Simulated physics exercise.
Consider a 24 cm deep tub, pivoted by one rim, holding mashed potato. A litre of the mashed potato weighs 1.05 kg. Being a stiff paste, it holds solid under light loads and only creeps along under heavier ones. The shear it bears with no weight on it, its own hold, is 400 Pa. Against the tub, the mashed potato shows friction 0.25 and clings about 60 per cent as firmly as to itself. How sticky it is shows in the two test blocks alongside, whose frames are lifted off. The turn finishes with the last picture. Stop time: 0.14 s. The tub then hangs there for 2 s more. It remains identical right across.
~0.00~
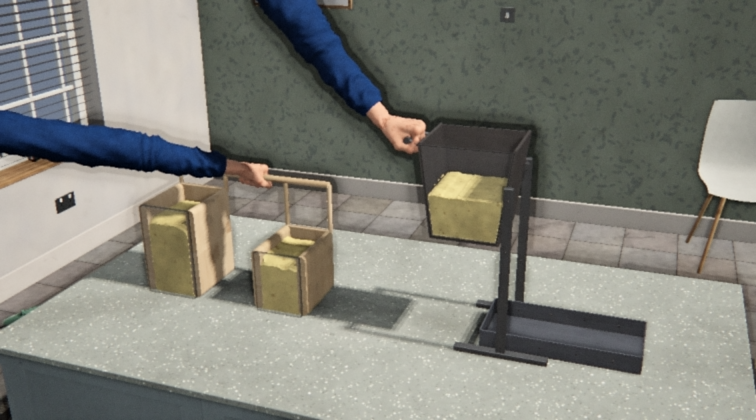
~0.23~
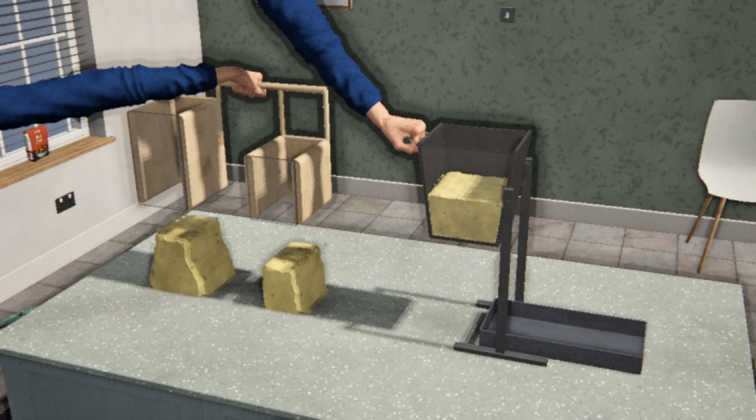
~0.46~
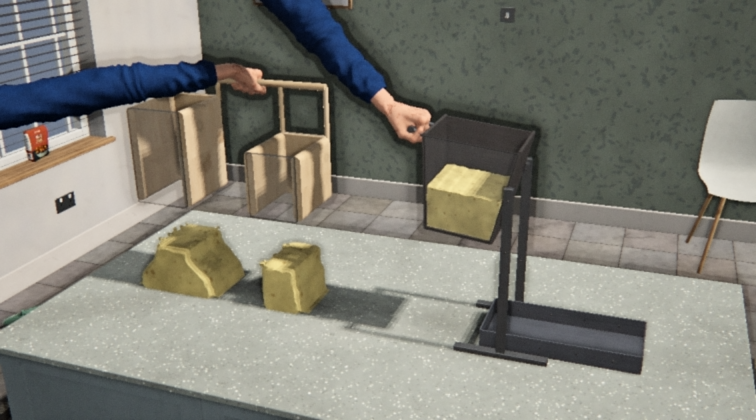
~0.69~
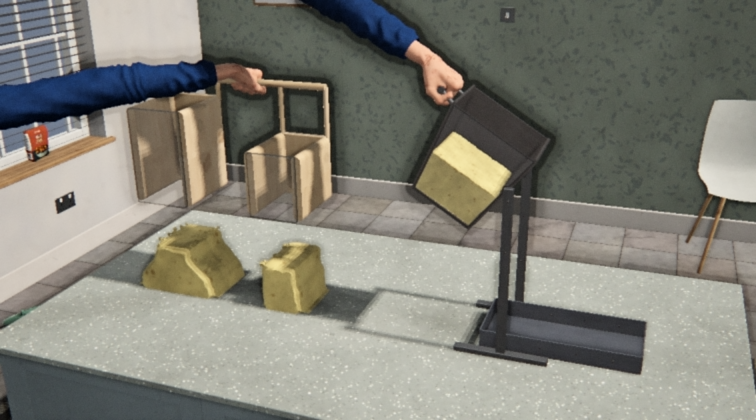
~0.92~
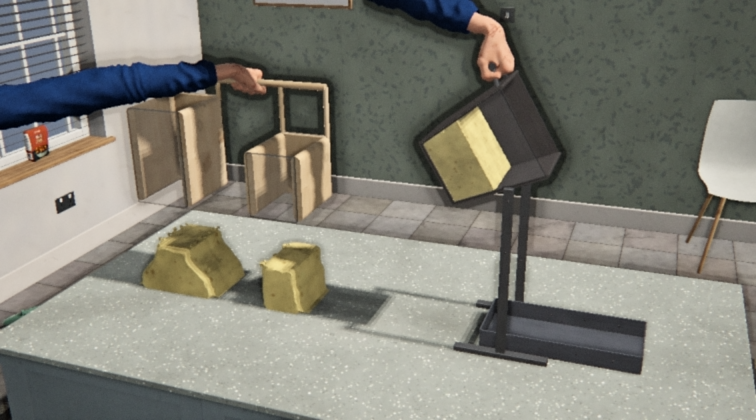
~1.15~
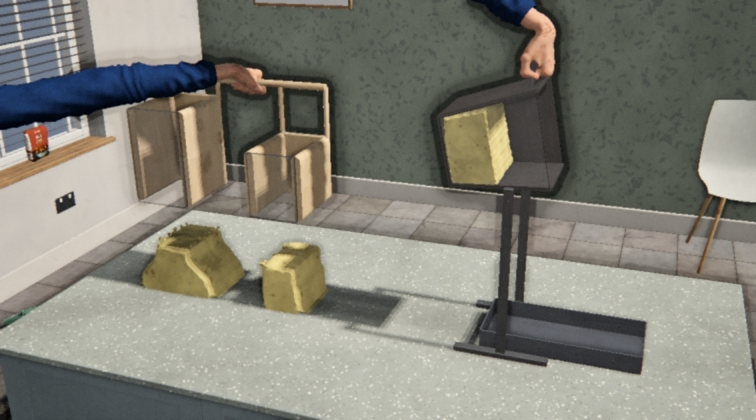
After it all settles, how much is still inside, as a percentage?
Roughly 100 % is still inside.
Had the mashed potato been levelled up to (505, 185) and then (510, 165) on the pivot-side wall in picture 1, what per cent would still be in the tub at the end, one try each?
First try around 100 %, second try around 100 %.
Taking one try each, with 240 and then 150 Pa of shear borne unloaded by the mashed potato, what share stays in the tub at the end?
First 100 %, second 100 %.
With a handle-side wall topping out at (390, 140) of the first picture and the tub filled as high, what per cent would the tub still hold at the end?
I'd guess around 100 per cent remains.
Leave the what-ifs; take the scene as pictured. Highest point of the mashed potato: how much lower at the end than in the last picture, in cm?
The top ends up some 2 cm below its level in the last picture.
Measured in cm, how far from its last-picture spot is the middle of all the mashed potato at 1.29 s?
Some 1 cm.
After 1.29 s, the tub is at 79 degrees and holds 100 %.
After 1.46 s, the tub is at 79 degrees and holds 100 %.
After 1.63 s, the tub is at 79 degrees and holds 100 %.
After 1.80 s, the tub is at 79 degrees and holds 100 %.
After 3.15 s, at the end, the tub is at 79 degrees and holds 100 %.
